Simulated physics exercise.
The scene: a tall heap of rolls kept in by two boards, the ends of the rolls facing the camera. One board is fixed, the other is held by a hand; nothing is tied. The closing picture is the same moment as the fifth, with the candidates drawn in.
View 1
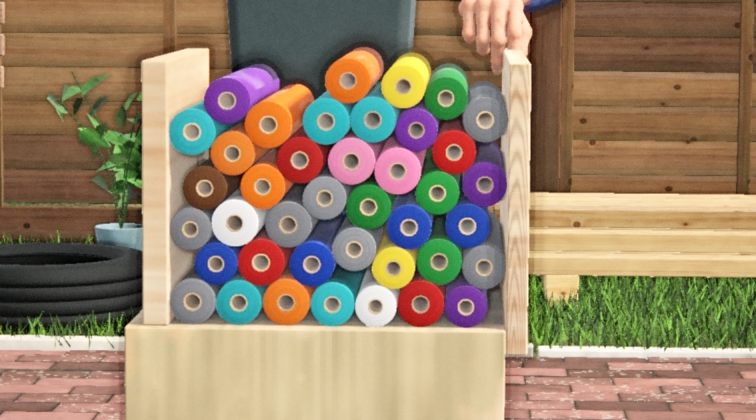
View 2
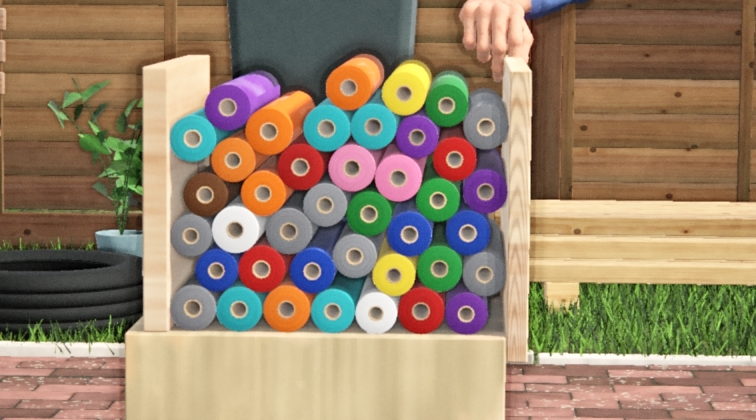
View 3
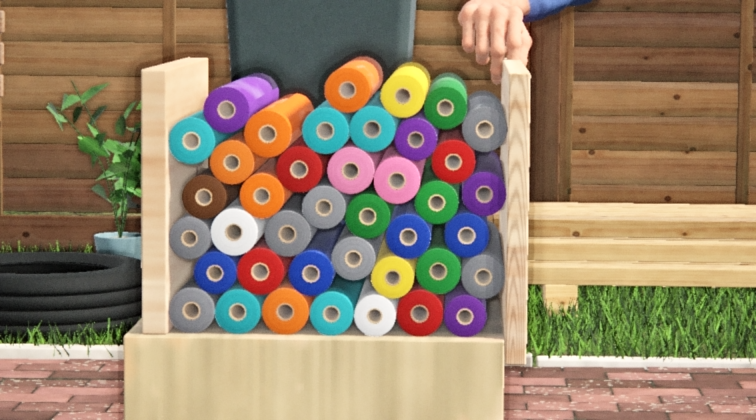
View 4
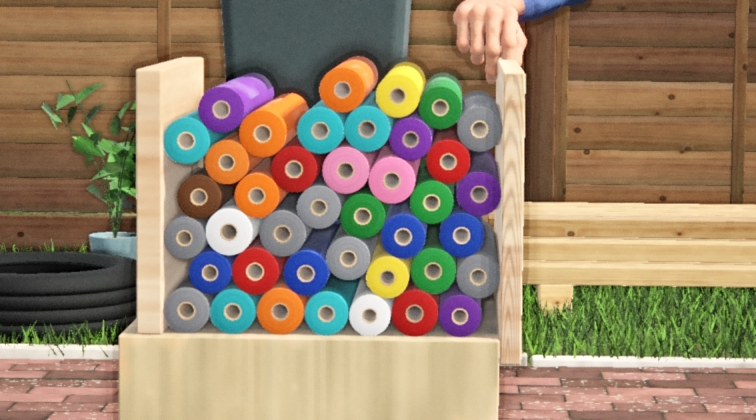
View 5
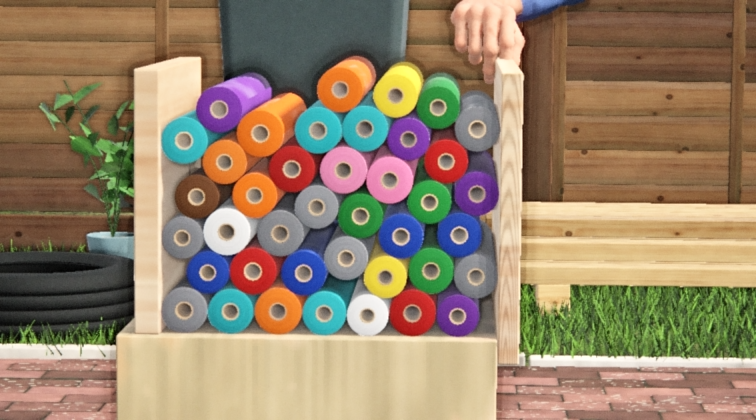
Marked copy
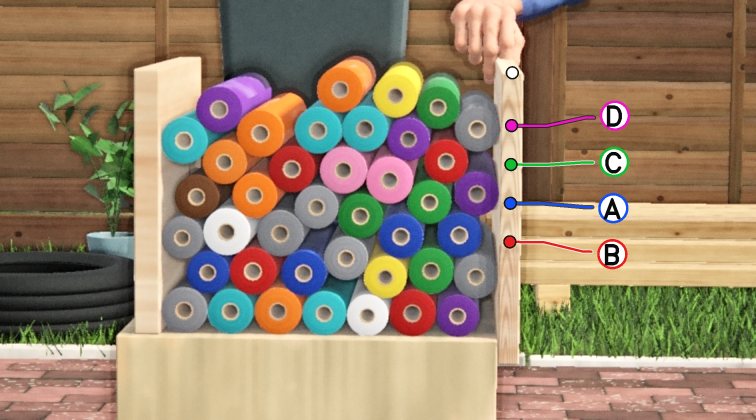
A tall heap of colourful rolls, their round ends facing the viewer, sits between two upright pale wooden boards above a wide plank, seen straight on in a paved yard. Purple, orange and yellow rolls top the pile before a dark panel, with tyres and a plant left, grass and fencing behind. The rolls stay in place and a hand rests on the right board, while the view shifts very slightly.
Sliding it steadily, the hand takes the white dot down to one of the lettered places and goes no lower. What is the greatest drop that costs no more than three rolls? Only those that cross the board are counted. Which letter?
It can be let down to A.
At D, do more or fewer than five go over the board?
Fewer than five.
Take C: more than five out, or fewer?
Fewer than five.
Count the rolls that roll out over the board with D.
It comes to none.
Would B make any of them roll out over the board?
Yes.
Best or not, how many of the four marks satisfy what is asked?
Three of them.
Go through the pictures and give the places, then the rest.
In the first picture, a red roll (420, 304); a green roll (440, 262).
In the second picture, a green roll (440, 269); a blue roll (410, 234).
In the third picture, a purple roll (484, 194); an orange roll (262, 195).
In the fourth picture, a grey roll (480, 130); a green roll (441, 108).
In the fifth picture, side board (505, 198); a red roll (412, 313).
On the copy, A at (510, 203); B at (510, 242); C at (511, 164); D at (511, 125); the white dot at (512, 73).
On A. First, top of the board (501, 133).
Then, top of the board (500, 202).
Finally, top of the board (500, 203), two out over the board.
By contrast, B four out over the board; C none out over the board; D none out over the board.
